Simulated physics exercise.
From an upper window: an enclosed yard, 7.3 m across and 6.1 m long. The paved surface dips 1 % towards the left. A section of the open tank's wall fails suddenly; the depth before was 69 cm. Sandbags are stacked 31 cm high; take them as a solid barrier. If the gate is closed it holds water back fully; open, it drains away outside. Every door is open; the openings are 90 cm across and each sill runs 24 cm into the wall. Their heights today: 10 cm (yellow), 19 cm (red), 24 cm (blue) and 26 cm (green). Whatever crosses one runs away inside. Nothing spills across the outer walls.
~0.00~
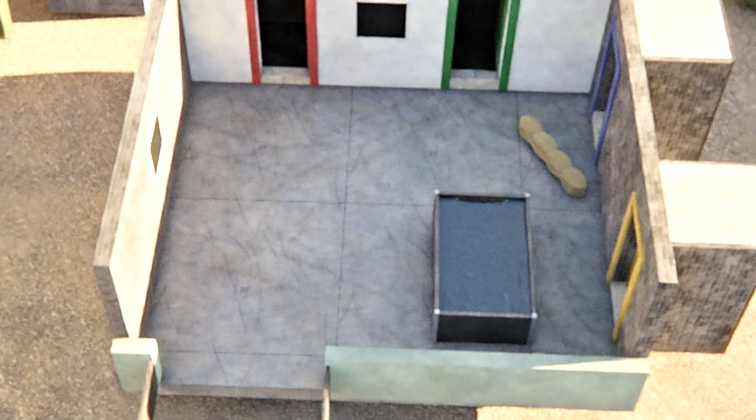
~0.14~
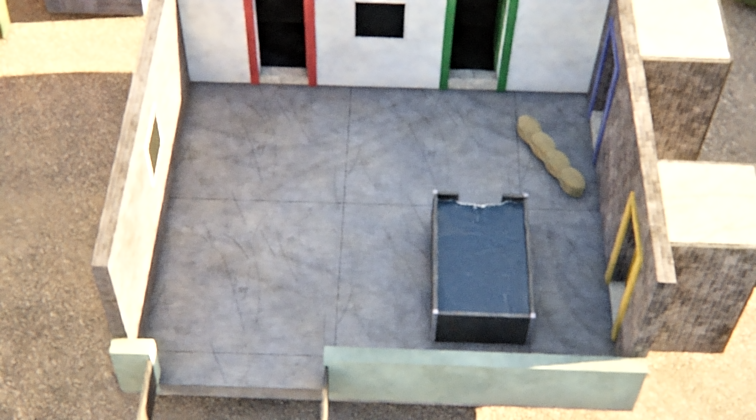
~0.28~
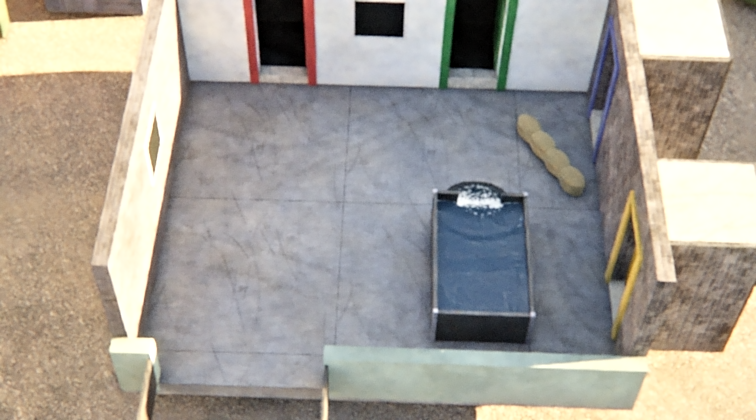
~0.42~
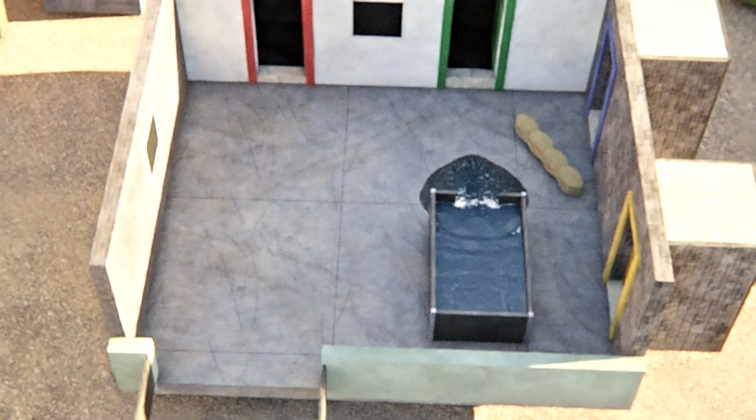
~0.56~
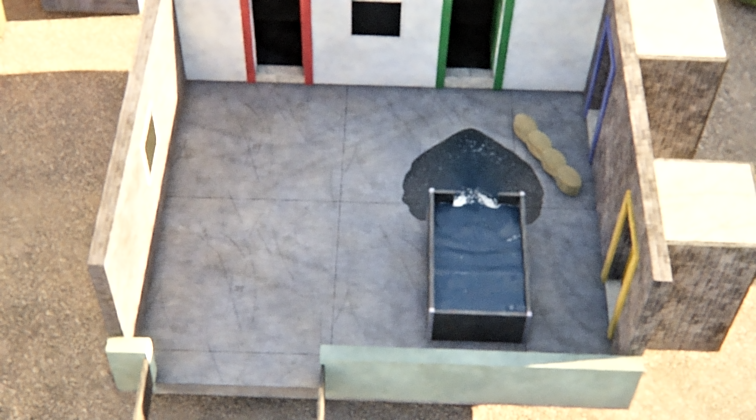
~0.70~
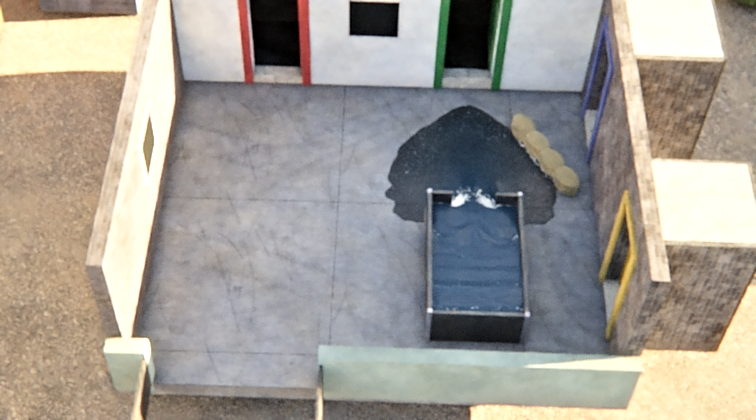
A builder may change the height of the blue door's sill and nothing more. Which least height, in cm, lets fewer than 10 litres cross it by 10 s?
Close to 8 cm is just enough.
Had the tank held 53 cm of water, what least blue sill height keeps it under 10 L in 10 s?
Then roughly 5.5 cm.
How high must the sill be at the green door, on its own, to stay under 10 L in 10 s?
Roughly 29 cm at green.
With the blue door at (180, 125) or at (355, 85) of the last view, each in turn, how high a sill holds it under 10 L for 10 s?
Roughly 15 and 11.5 cm.
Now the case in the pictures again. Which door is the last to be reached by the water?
The yellow one.
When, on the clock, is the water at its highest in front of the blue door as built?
At about 7.0 s.
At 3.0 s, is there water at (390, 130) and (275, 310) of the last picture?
In that order: Flooded, still dry.
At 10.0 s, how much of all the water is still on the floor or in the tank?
About 92 per cent.
After 1.4 s water covers 20 % of the floor, deepest (40 cm) near (473, 219); it has not reached the blue door.
After 3.0 s water covers 35 % of the floor, deepest (28 cm) near (459, 94); 8 cm at the blue door, 0 litres in over its 24 cm sill.
After 10.0 s water covers 85 % of the floor, deepest (11 cm) near (133, 368); 8 cm at the blue door, 0 litres in over its 24 cm sill.
At the blue door as built, the water arrived by 2.4 s and peaked near 11 cm at 7.0 s.
With a sill of 7 cm, 19 litres would have come in within the 10 s; with 10 cm, 3 litres. So under 10 litres takes about 8 cm.
